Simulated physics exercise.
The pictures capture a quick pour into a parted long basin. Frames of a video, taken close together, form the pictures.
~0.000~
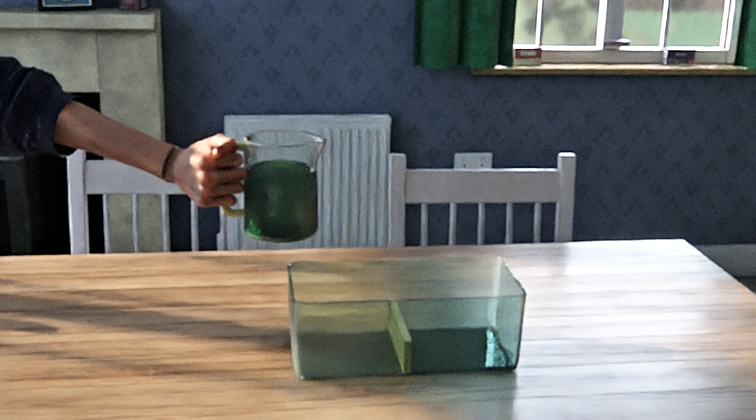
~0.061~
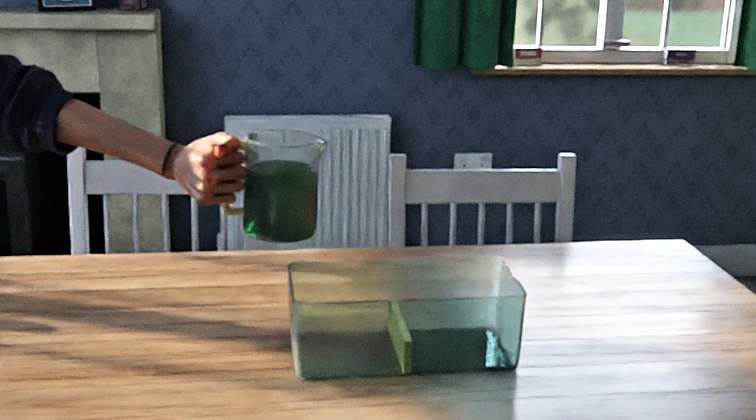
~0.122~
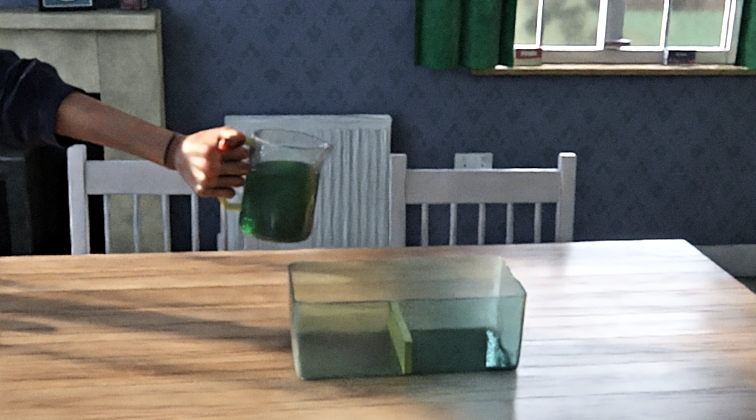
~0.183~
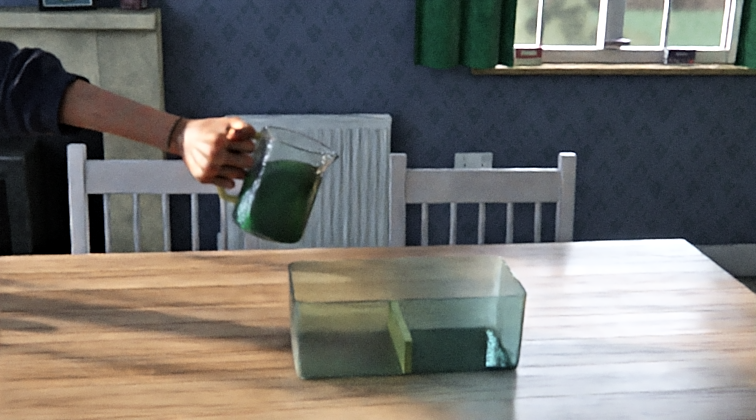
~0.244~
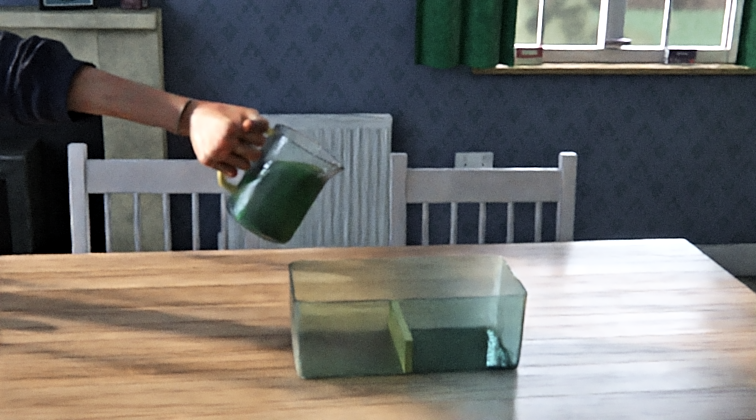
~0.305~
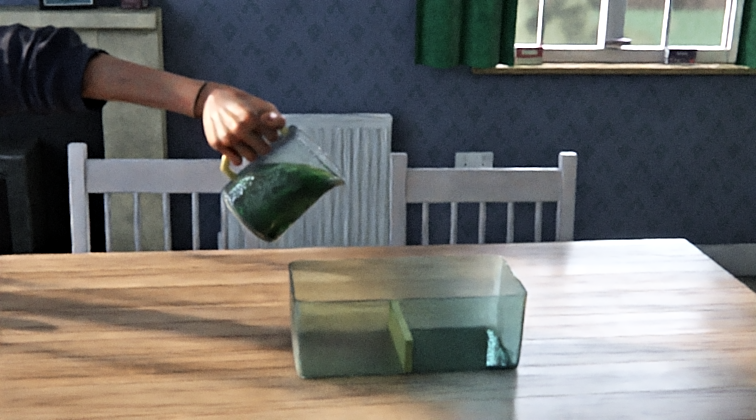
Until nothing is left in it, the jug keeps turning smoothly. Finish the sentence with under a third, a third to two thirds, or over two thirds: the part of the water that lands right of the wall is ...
It is under a third.
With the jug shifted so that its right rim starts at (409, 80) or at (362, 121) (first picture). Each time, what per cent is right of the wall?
It would come to near 75 per cent, and then near 90 per cent.
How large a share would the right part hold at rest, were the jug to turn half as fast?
It comes to near 5 per cent.
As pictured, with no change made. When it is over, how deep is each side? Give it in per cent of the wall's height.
Once it settles, the left reaches around 50 and the right around 0.
A moment on, the jug is tipped right over and 67 per cent is still to pour, 9 is left of the wall and 0 right of it.
Next, the jug is tipped right over and 21 per cent is still to pour, 58 is left of the wall and 0 right of it.
Then the jug is tipped right over and 5 per cent is still to pour, 80 is left of the wall and 1 right of it.
Later the jug is tipped right over and 1 per cent is still to pour, 89 is left of the wall and 2 right of it.
In the end 89 per cent lies left of the wall, 3 right of it and 8 outside.
